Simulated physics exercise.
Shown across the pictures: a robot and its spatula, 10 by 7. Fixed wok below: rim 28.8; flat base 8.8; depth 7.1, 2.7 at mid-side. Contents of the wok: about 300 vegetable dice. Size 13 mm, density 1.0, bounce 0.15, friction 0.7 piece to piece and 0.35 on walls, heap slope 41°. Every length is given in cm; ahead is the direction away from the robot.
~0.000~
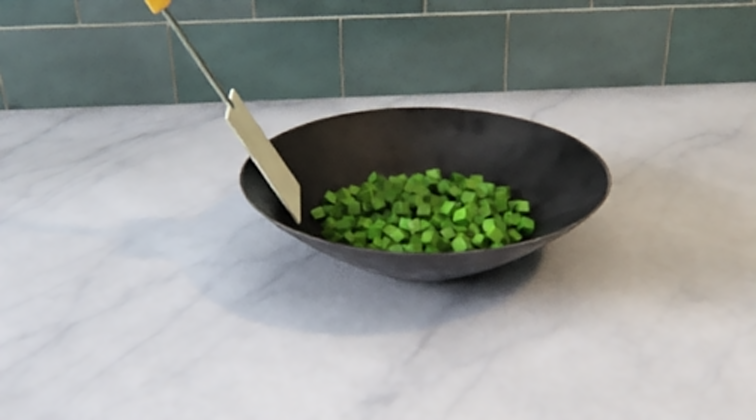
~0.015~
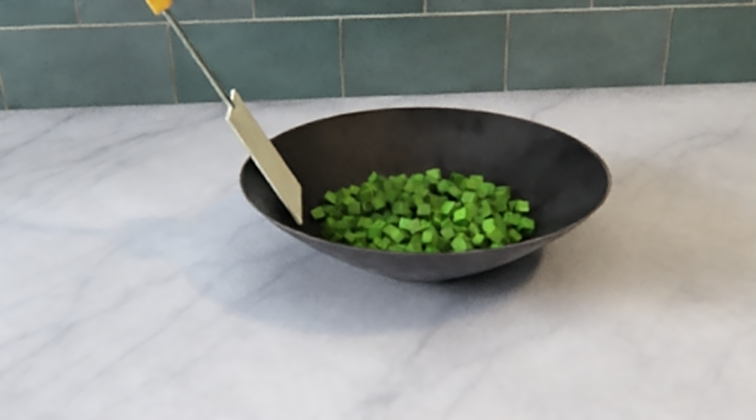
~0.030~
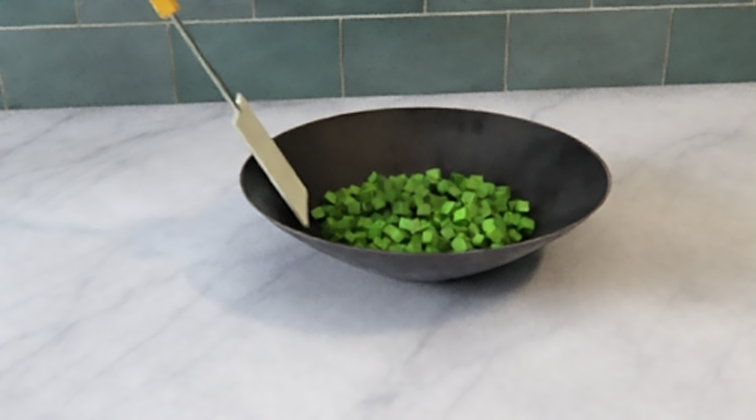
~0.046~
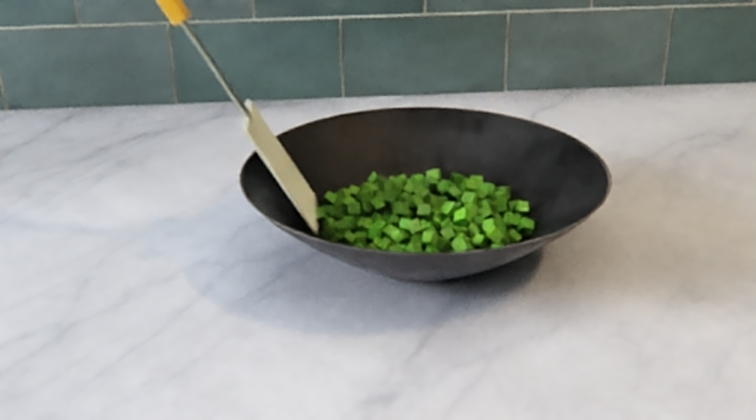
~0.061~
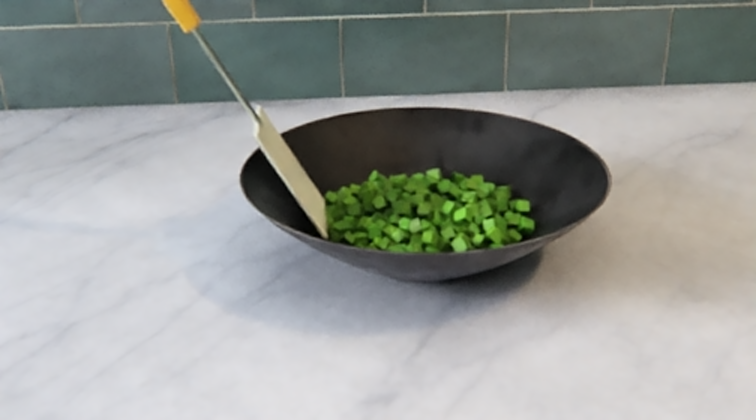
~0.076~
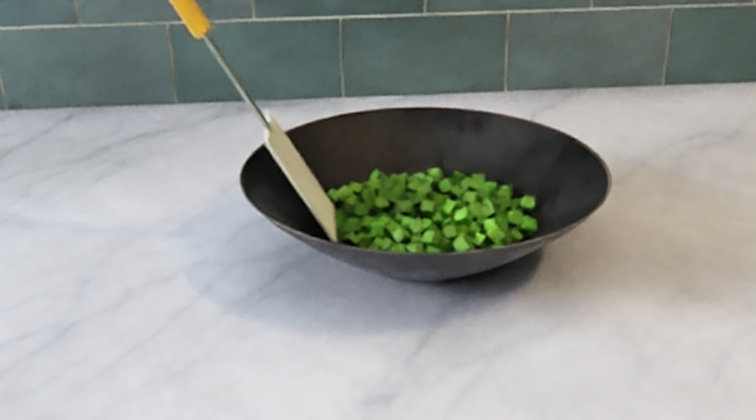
A spatula with a yellow handle rested briefly at the left side of a dark wok, then slid slowly down and to the right, nudging the heap of green vegetable cubes slightly.
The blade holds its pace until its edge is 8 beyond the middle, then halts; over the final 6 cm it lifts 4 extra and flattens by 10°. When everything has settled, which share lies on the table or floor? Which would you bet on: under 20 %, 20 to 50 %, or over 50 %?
I would bet on under 20 %.
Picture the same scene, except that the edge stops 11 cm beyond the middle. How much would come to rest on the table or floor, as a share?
It would come to roughly 35 percent.
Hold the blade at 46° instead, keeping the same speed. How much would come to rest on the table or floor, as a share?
I'd put it at about 5 per cent.
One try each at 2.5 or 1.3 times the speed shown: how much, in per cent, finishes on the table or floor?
Some 40 per cent, then some 20 per cent, on the table or floor.
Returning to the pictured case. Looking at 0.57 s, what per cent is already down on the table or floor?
It comes to some 10 in a hundred.
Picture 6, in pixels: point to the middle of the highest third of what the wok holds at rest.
It is centred near (533, 186).
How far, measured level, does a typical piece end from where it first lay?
Roughly 6 centimetres.
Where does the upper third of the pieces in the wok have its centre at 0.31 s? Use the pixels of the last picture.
Near (548, 171).
After 0.19 s, sloping 61°, highest piece 6 above the table; 304 in the wok.
After 0.31 s, sloping 57°, highest piece 9 above the table; 303 in the wok, 1 on the blade or in flight.
After 0.57 s, sloping 51°, highest piece 8 above the table; 267 in the wok, 34 on the table or floor, 3 on the blade or in flight.
After 1.62 s, sloping 51°, highest piece 8 above the table; 266 in the wok, 38 on the table or floor.
In the end, 266 in the wok, 38 on the table or floor. That is 12 % on the table or floor.
